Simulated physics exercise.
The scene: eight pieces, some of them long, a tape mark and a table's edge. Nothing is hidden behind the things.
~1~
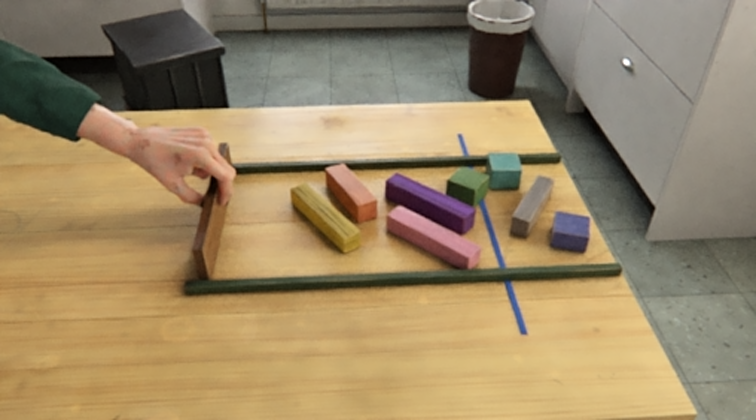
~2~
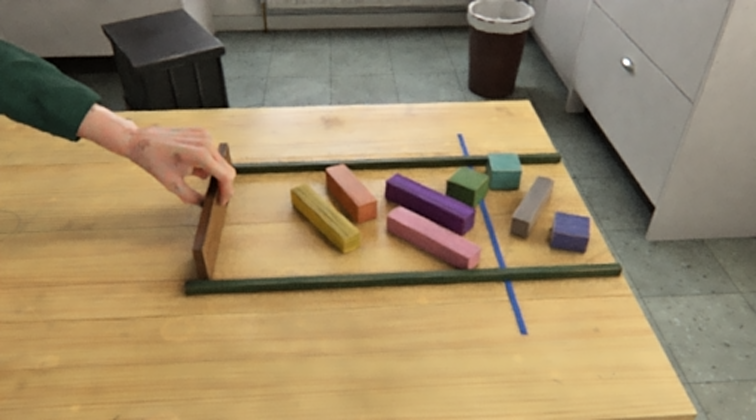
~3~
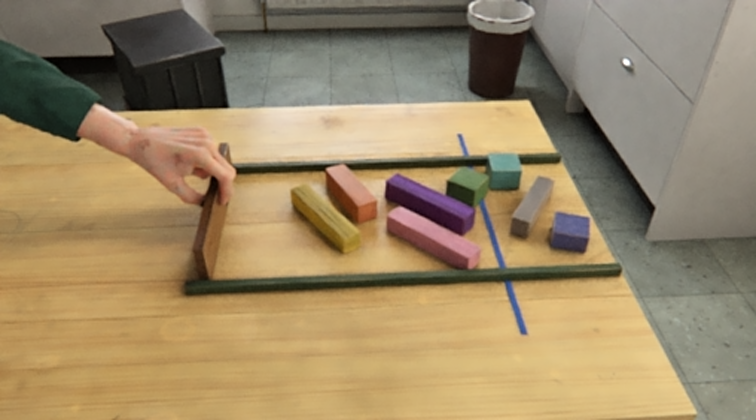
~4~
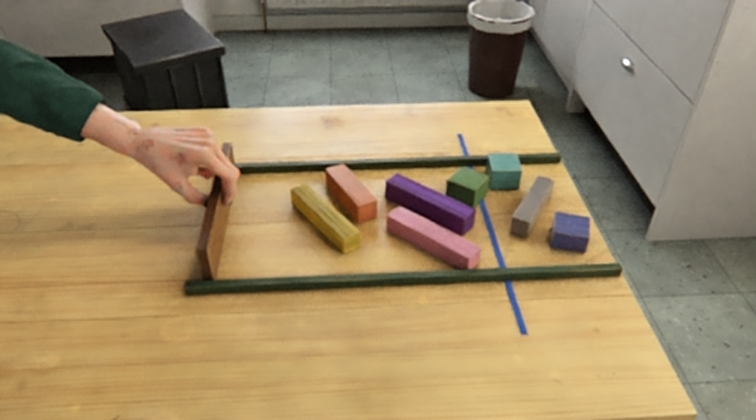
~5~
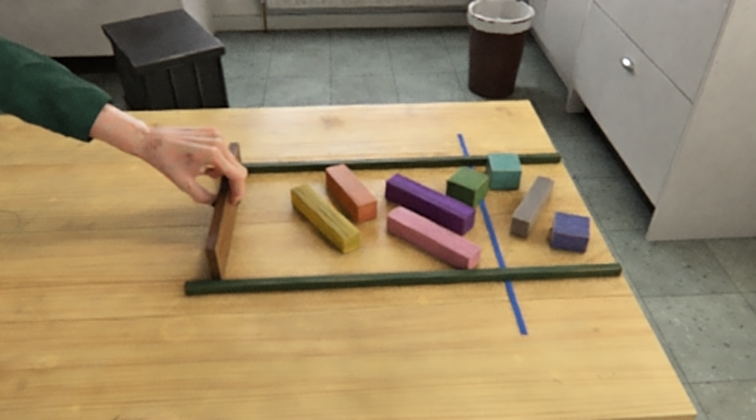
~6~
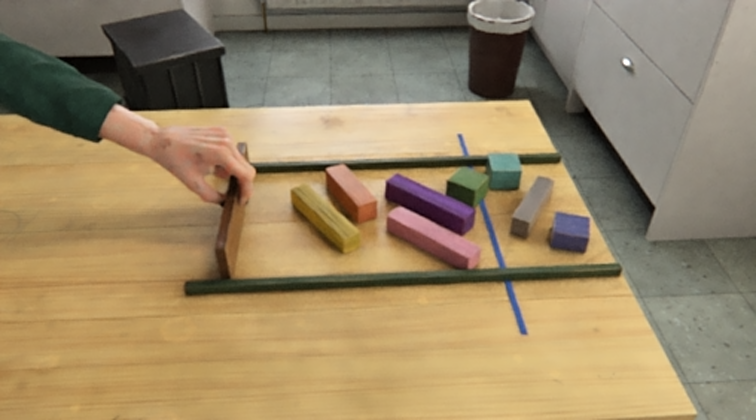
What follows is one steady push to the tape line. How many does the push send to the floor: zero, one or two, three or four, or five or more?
The number that fall off is zero.
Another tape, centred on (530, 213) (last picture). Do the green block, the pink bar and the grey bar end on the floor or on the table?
The green block falls, the pink bar stays on, the grey bar is lost.
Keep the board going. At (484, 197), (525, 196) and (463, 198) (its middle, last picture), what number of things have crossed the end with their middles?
The counts: 0, 3 and 0.
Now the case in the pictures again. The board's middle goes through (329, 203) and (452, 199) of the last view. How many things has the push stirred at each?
First 2, then 7.
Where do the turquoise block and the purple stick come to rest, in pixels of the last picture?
The turquoise block stops around (538, 166); the purple stick around (536, 203).
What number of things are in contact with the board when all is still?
It touches 1.
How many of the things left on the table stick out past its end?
The number is 2.
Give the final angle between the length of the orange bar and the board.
Some 0 degrees.
Soon after, none off yet; blue block at rest near (570, 232); grey bar at rest near (533, 205); turquoise block at rest near (503, 171).
At rest, the number that fall off is zero.
